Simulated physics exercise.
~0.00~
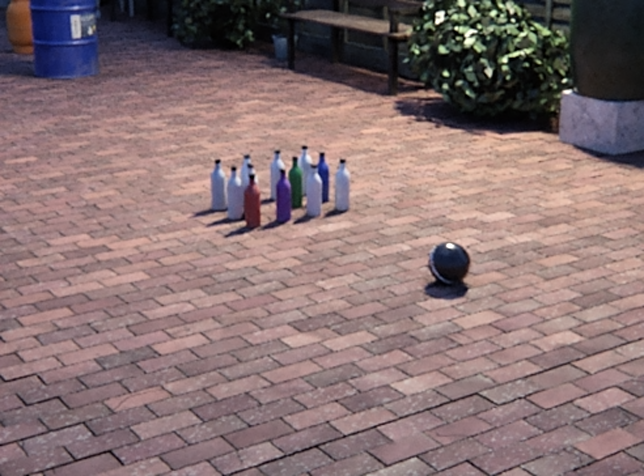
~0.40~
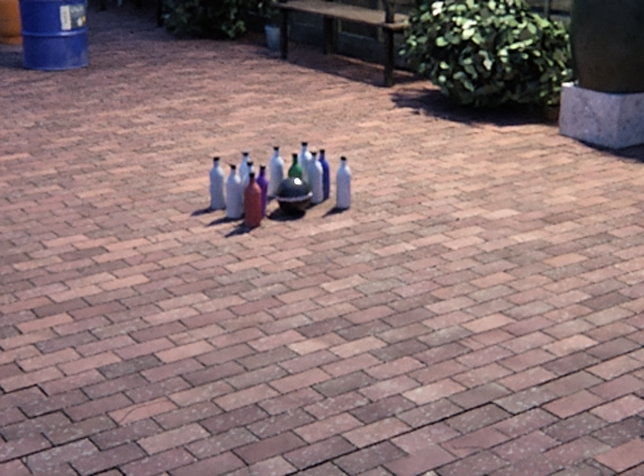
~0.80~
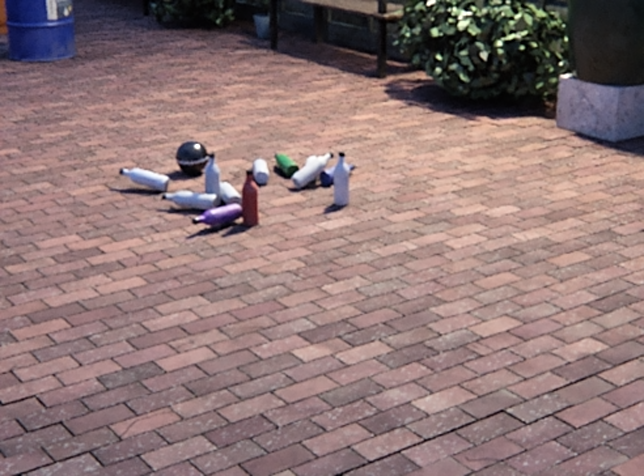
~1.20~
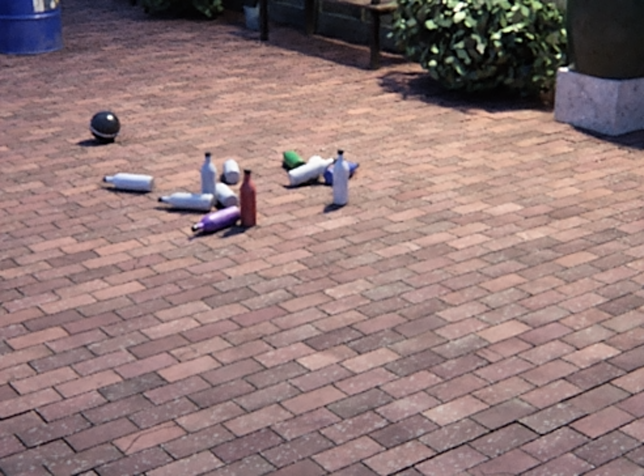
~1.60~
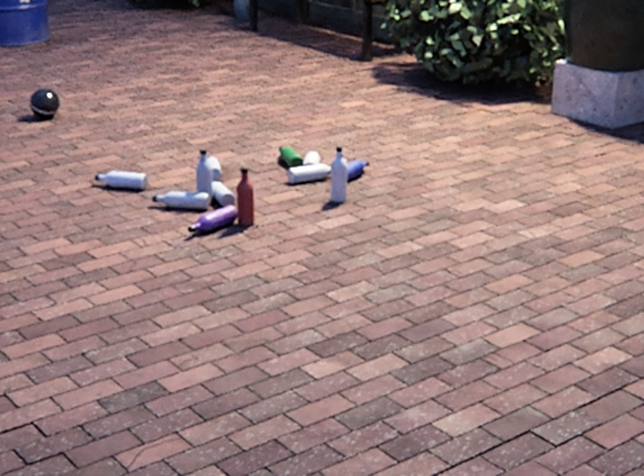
Dark ball rolling across brick paving into a cluster of bottles, toppling most and rolling away left while a few stay standing.
